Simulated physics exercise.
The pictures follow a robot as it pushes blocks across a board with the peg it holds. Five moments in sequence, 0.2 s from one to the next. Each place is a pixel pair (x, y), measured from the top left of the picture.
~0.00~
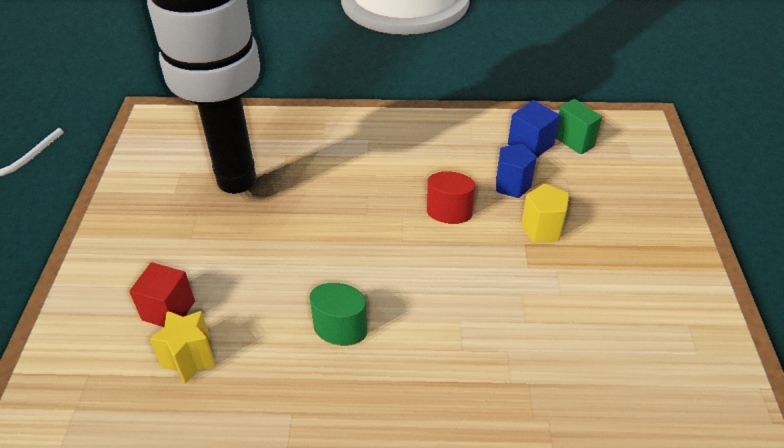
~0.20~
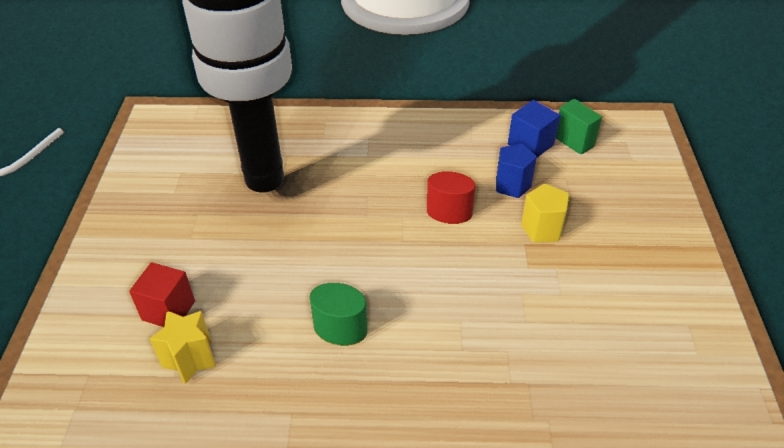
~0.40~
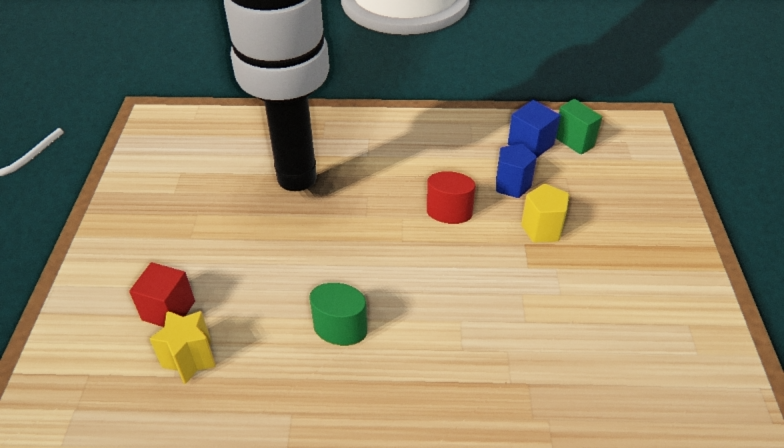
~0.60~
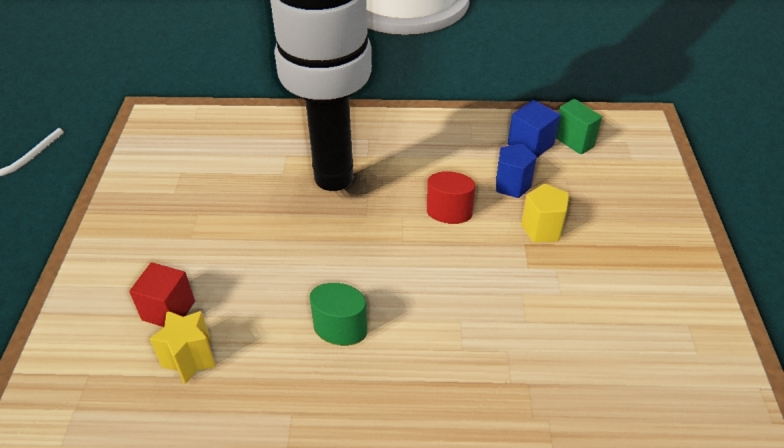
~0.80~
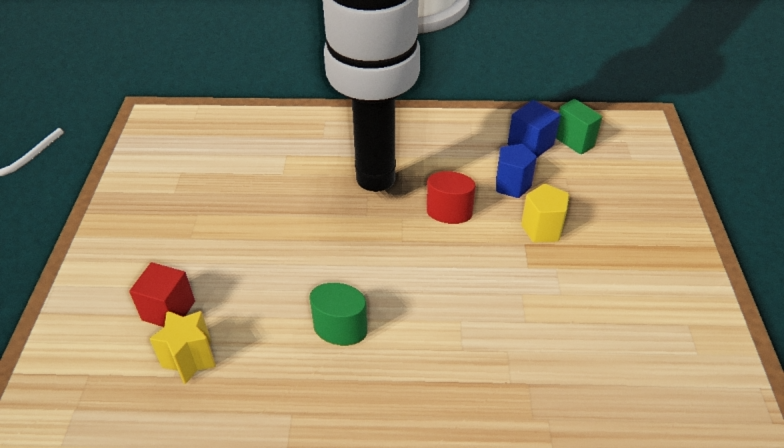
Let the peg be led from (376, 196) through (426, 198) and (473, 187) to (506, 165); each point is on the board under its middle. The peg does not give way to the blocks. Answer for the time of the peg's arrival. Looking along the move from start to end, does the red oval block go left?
My answer is no.
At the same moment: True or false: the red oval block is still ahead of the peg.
False.
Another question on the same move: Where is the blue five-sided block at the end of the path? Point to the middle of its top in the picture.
Located at (546, 148).
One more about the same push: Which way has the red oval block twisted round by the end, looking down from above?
Viewed from above, clockwise.
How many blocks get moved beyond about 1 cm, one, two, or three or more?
Two.
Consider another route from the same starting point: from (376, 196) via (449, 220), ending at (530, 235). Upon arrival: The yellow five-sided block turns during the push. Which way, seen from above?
Top view: Clockwise.
What follows on the original path. One third of the way, peg at (428, 182); red oval block at (466, 185), turned 10° clockwise.
Two thirds of the way, peg at (475, 171); red oval block at (490, 187), turned 60° clockwise.
At the end, peg at (509, 149); red oval block at (490, 187), turned 60° clockwise; blue five-sided block at (546, 148), turned 60° clockwise; blue square block unmoved.
